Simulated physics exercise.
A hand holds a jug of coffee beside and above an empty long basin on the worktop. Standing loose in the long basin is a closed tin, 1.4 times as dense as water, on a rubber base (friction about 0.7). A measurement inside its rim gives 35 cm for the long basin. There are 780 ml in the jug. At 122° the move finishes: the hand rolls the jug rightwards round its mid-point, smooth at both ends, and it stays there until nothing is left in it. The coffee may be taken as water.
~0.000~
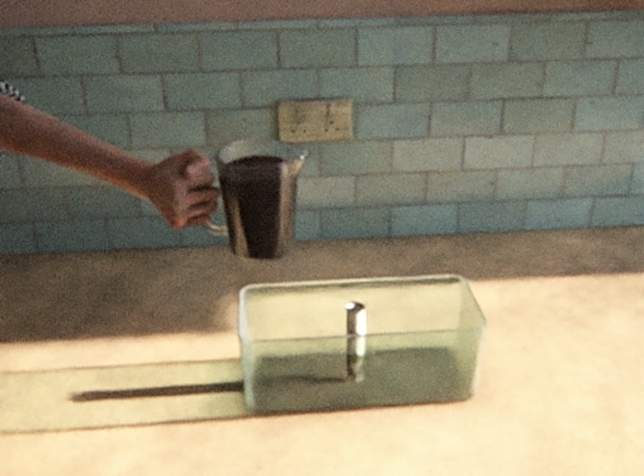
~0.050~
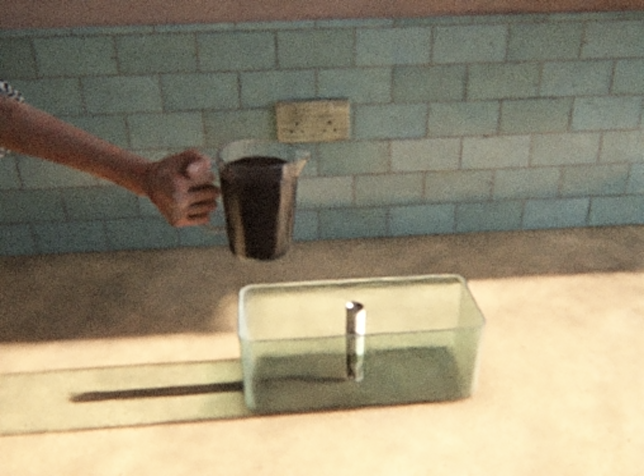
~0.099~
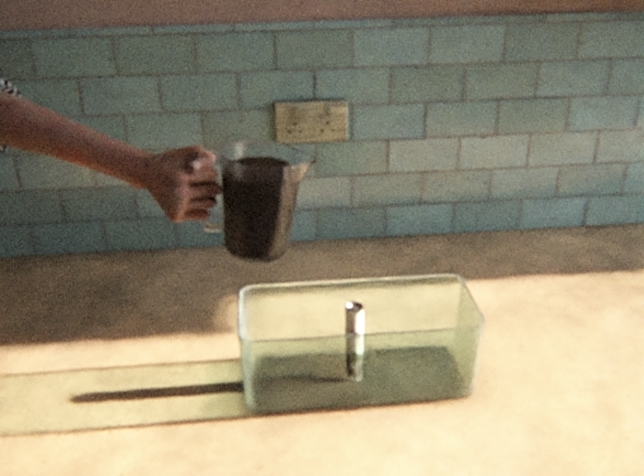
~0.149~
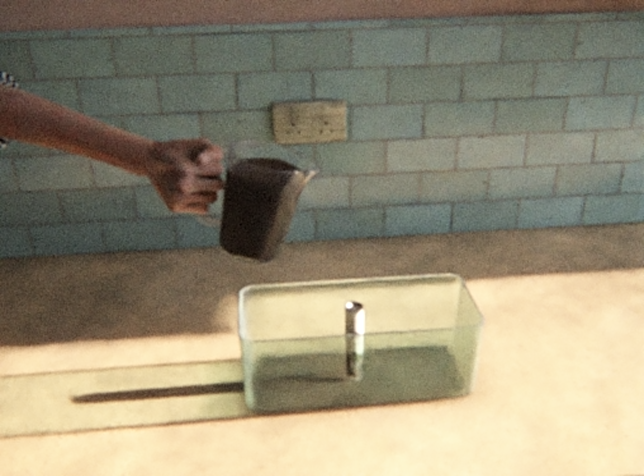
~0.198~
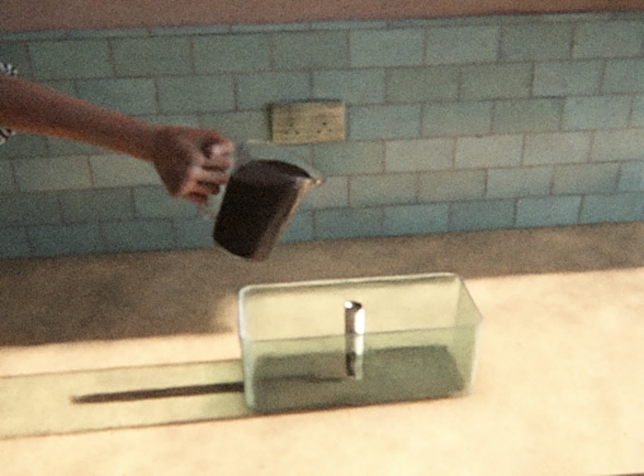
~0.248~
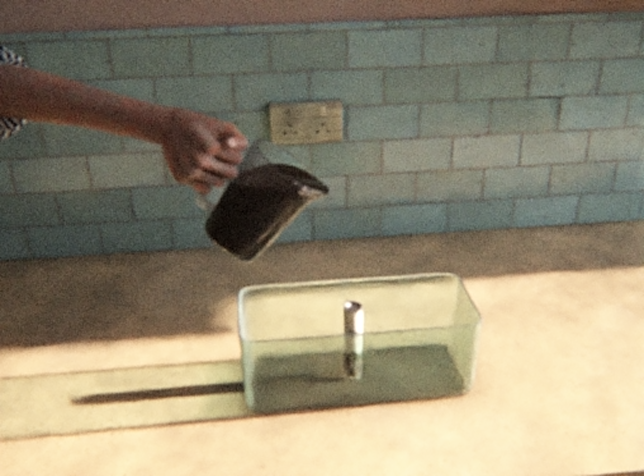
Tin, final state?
It ends up tipped.
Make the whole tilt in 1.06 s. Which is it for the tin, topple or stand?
The tin would overturn.
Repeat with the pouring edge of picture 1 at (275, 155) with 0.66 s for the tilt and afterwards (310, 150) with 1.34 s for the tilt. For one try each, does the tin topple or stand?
First it topples; then it goes over.
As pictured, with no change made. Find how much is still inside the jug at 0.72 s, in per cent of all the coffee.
4 %.
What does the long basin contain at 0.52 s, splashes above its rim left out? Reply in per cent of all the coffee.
Near 20 in a hundred.
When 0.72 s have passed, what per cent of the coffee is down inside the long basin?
About 82 %.
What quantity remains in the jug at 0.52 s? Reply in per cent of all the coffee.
Roughly 48 %.
After 0.52 s the tilt is 109° and 48 per cent is still to pour; the tin stands where it began.
After 0.72 s the tilt is 122° and 4 per cent is still to pour; the tin stands 1 cm from where it began.
After 0.93 s the tilt is 122° and 0 per cent is still to pour; the tin leans 31°.
After 1.16 s the tilt is 122° and 0 per cent is still to pour; the tin lies on its side.
In the end the tin lies on its side.
